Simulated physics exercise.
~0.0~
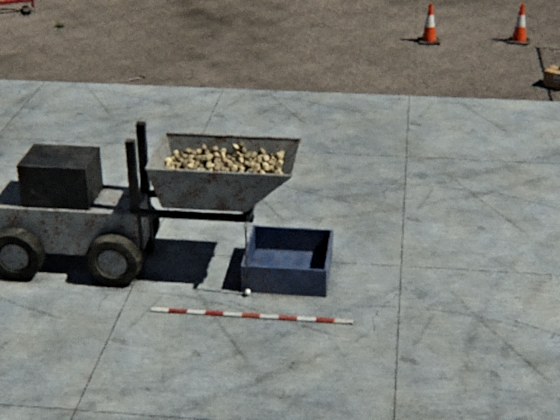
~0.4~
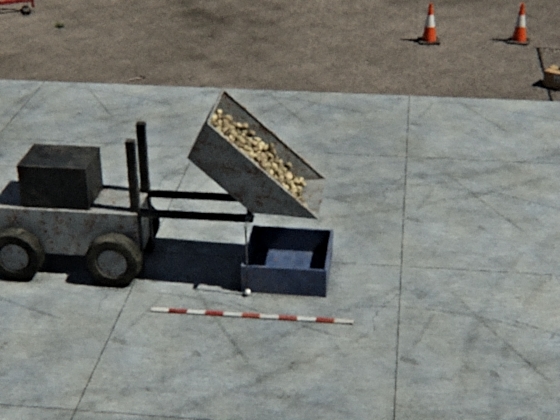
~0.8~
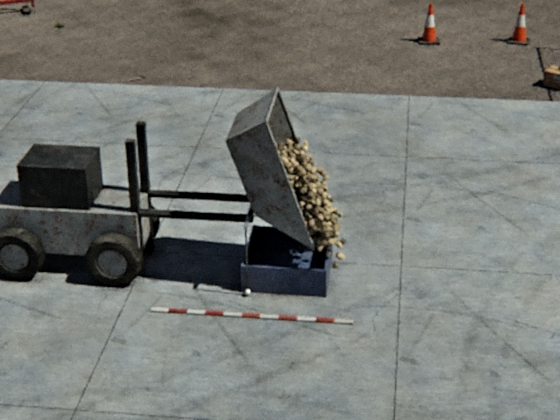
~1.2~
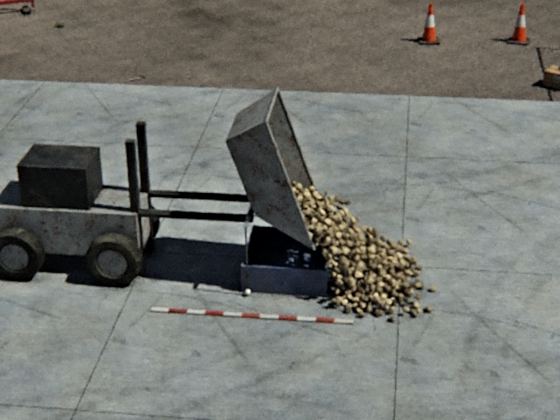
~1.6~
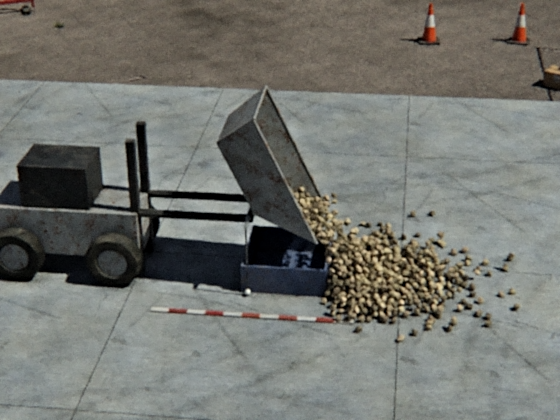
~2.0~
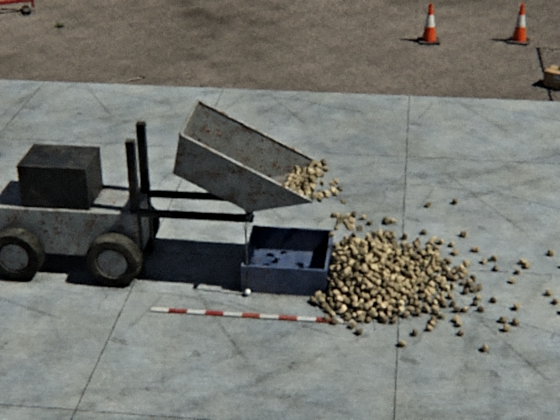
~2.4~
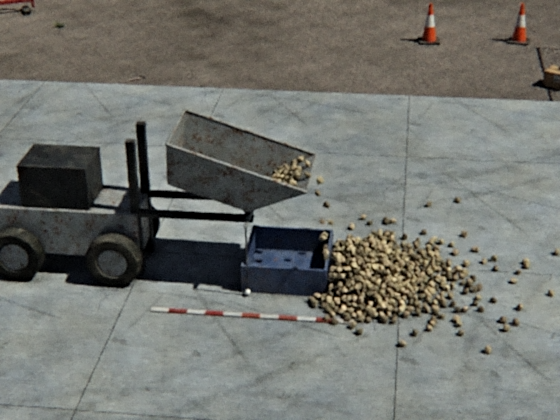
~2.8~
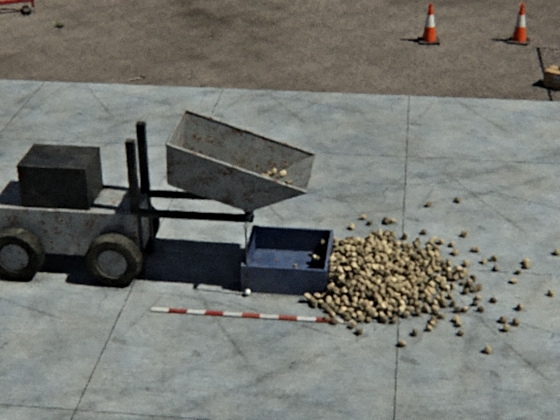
To begin with, a forklift on a pale concrete yard holds a steel skip heaped with tan stones above a small dark blue bin, with a red and white staff lying in front. The skip tips steeply down to the right, and the stones slide toward its lower lip. They pour out in a thick stream, nearly all passing over the bin and spreading across the ground to its right. The skip then swings partway back and stops, still slightly tilted. A few stones remain inside it, the bin stays almost empty, and a broad pile lies beside it.
